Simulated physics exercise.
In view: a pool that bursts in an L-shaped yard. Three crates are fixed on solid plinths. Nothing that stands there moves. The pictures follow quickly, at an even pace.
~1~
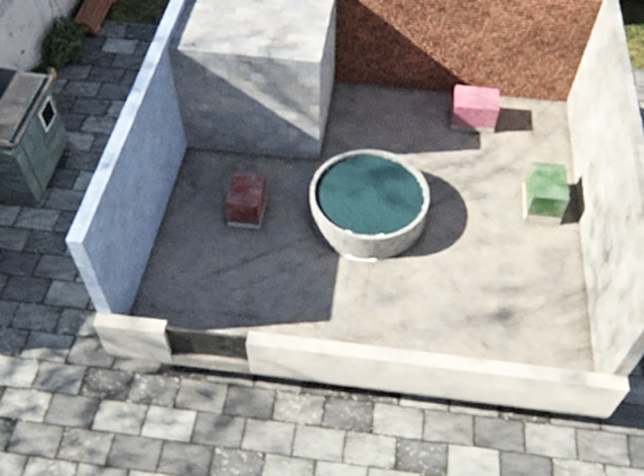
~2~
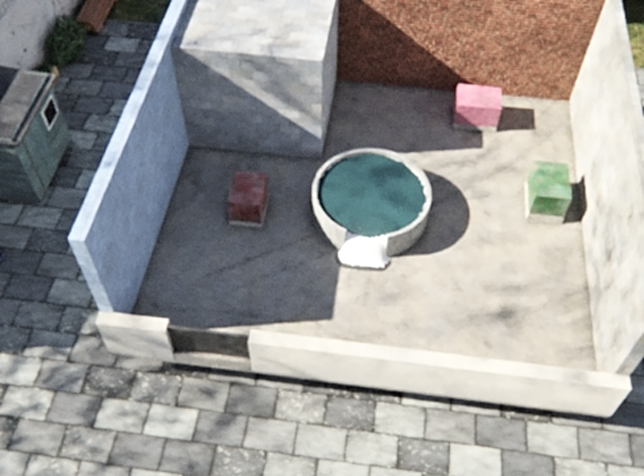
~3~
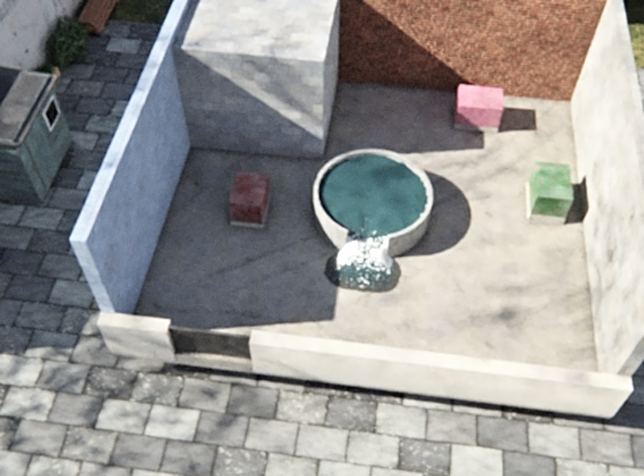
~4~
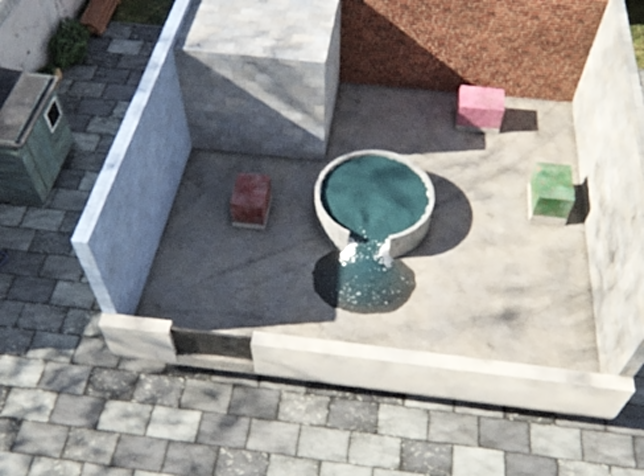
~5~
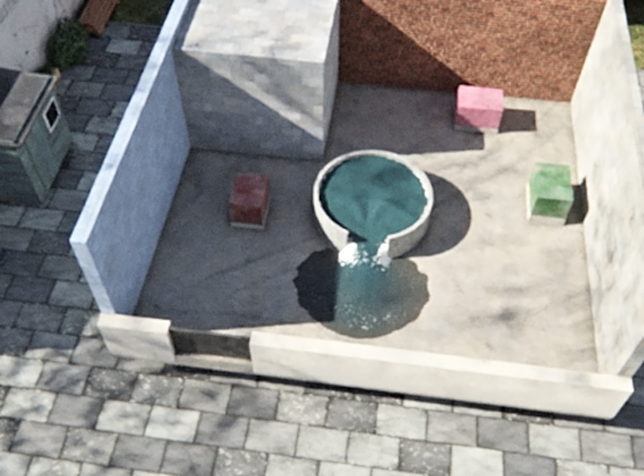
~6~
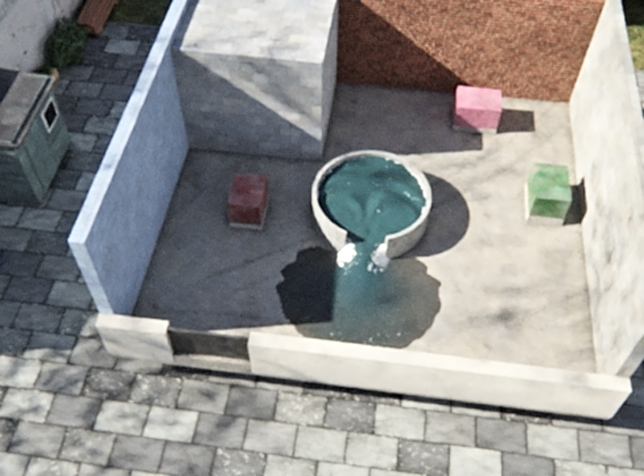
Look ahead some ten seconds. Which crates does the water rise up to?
In the end: The green crate stays dry; the red crate stays dry; the pink crate stays dry.
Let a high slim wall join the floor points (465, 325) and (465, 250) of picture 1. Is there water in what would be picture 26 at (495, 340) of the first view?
Verdict: Flooded.
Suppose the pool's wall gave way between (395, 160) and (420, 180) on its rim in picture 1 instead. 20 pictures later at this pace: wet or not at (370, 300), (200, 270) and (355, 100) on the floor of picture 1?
As listed: Dry, dry, wet.
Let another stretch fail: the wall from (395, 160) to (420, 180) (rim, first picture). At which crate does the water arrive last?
That is the one in red.
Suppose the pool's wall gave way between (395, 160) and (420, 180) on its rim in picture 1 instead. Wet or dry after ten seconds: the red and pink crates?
In short: Red crate is spared, pink crate is wetted.
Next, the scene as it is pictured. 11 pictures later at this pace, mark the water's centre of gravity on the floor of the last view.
Near (363, 259).
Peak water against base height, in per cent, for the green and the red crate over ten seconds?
Roughly 50 per cent, then 60 per cent.
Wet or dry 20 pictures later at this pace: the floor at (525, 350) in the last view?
At that place: Under water.
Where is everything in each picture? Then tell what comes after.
In the first frame, still water in the round pool at (369, 195).
In the second frame, the front is at (339, 254), out from the gap at (365, 250).
In the third frame, the front is at (384, 289), out from the gap at (366, 252).
In the fourth frame, water pours out at (368, 253) and has run to (387, 309).
In the fifth frame, the front is at (356, 334), out from the gap at (366, 252).
In the sixth frame, the front is at a hidden place, out from the gap at (365, 252).
A moment on, water covers 15 % of the floor; the green crate not reached, the red crate not reached, the pink crate not reached.
Next, water covers 20 % of the floor; the green crate not reached, the red crate not reached, the pink crate not reached.
Then, water covers 30 % of the floor; the green crate not reached, the red crate not reached, the pink crate not reached.
Later, water covers 50 % of the floor; the green crate water round its plinth, the red crate water round its plinth, the pink crate not reached.
In the end, water covers 85 % of the floor; the green crate stayed above the water, the red crate stayed above the water, the pink crate stayed above the water.
